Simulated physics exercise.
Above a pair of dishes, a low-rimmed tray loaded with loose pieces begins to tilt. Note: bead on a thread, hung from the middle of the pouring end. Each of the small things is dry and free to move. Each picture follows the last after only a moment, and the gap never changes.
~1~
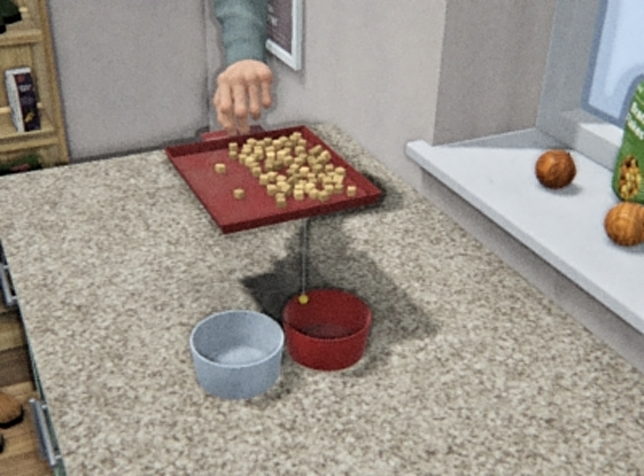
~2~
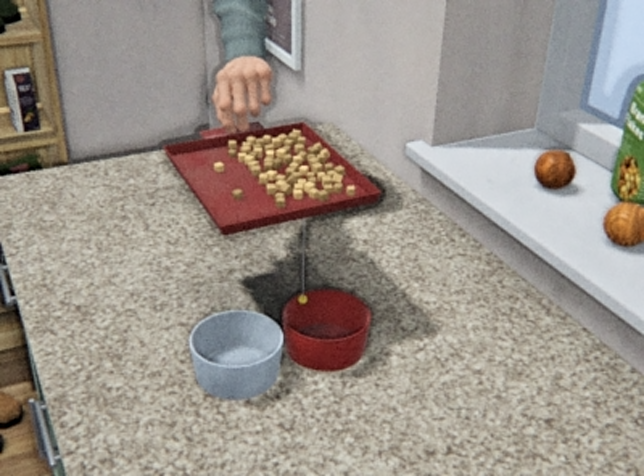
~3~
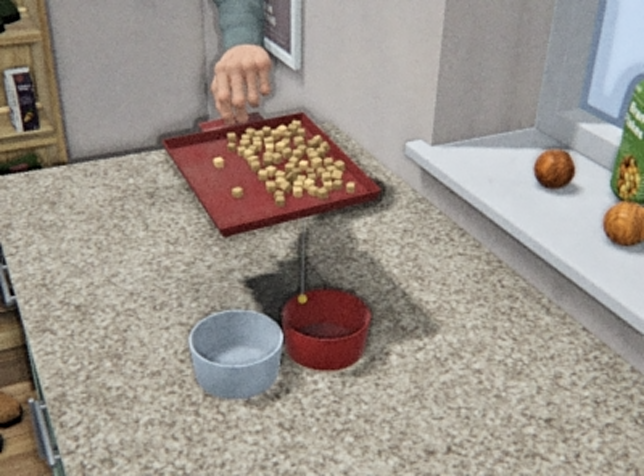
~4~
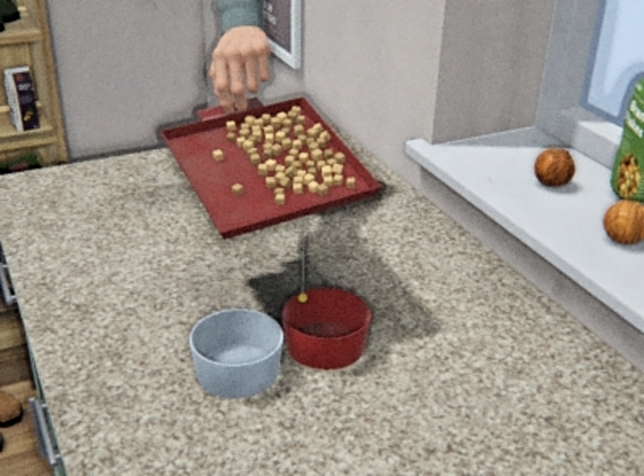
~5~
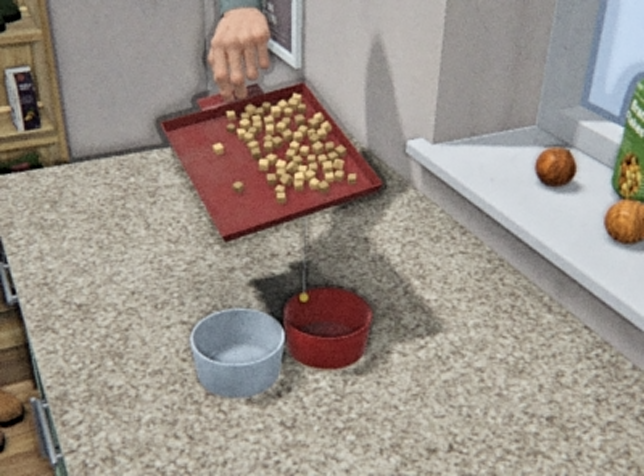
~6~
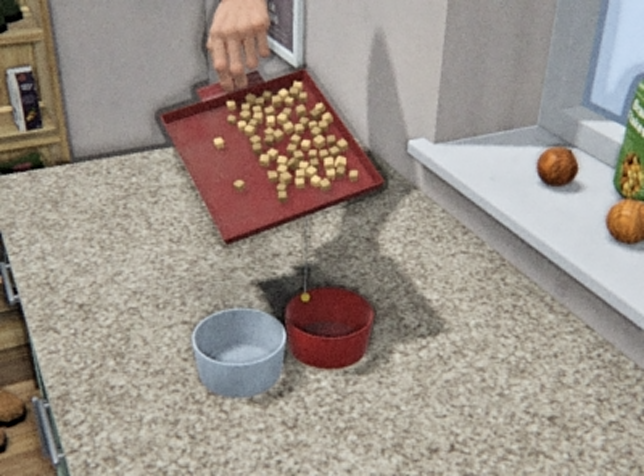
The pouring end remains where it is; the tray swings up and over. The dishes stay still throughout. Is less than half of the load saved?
No, more than half is saved.
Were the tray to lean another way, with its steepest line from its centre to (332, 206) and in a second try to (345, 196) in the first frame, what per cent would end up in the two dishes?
About 30 and 20 per cent.
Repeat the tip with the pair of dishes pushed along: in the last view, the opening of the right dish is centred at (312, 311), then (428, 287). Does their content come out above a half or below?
A majority, then a minority.
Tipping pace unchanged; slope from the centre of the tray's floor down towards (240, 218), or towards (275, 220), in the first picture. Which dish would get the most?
Outcome by order - one: Left side; two: Left side.
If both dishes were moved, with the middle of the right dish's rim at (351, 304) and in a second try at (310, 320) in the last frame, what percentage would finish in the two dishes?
The first try gives 70 per cent, the second 80 per cent.
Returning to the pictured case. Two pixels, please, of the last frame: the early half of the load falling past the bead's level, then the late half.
The first part at (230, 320); the rest at (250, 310).
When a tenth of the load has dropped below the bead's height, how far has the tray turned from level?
It's turned some 75 degrees by then.
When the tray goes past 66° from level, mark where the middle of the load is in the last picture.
In the last view the centre sits at roughly (259, 207).
Just after the last frame, tray tipped steeply; almost all on the tray; about a tenth in the air.
A moment on, tray tipped past a quarter turn; roughly half on the tray; roughly a third in the left dish; just a few in the right dish; just a few outside both; about a tenth in the air.
Further on, tray tipped past a quarter turn; the larger part in the left dish; about a tenth in the right dish; about a tenth outside both.
When it is over, tray tipped past a quarter turn; the larger part in the left dish; about a tenth in the right dish; about a tenth outside both.
